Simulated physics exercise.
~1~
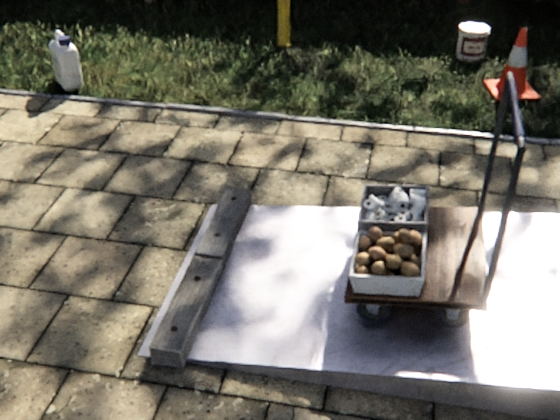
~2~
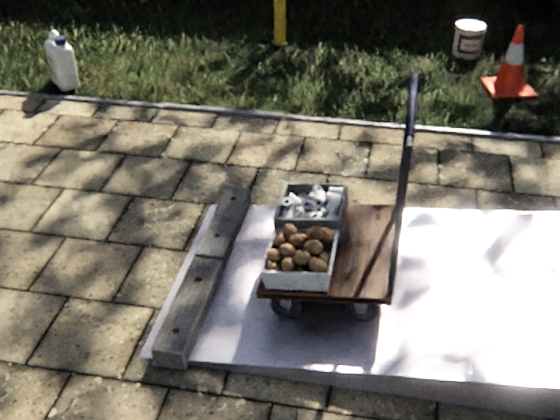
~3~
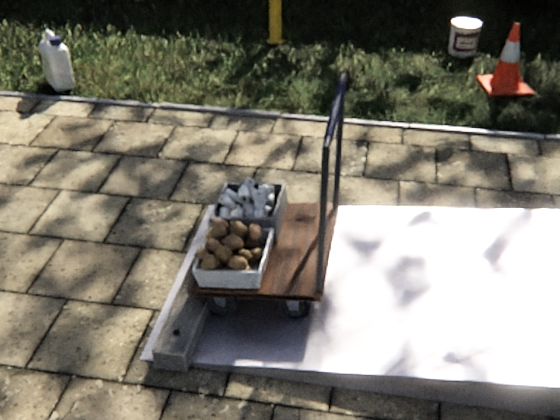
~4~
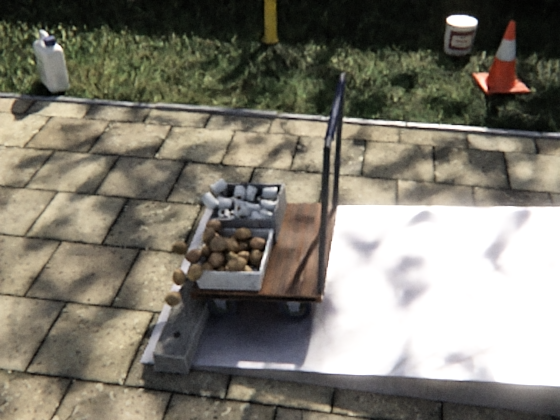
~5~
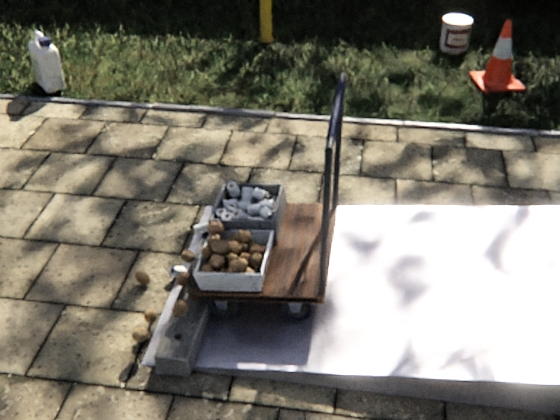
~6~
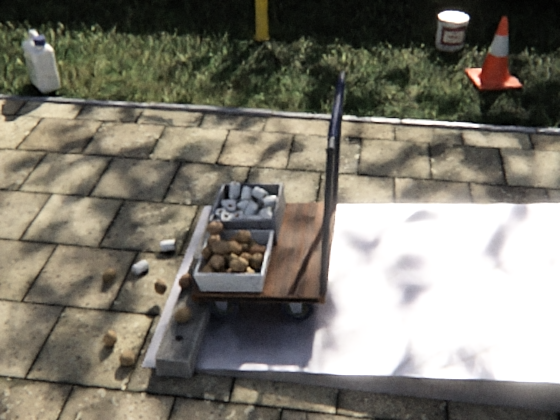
A flat wooden trolley with a tall dark handle rolls left down a pale ramp laid on sunlit paving, seen from above and to the side. It carries a white container of brown potatoes in front and a grey container of pale paper rolls behind. On the grass beyond stand a white jug, a yellow post, a white tub and an orange cone. The trolley stops against the grey kerb at the ramp's lower end, and potatoes spill forward over it, followed by a couple of rolls. They scatter on the paving while the trolley stays upright, most of its load still aboard.
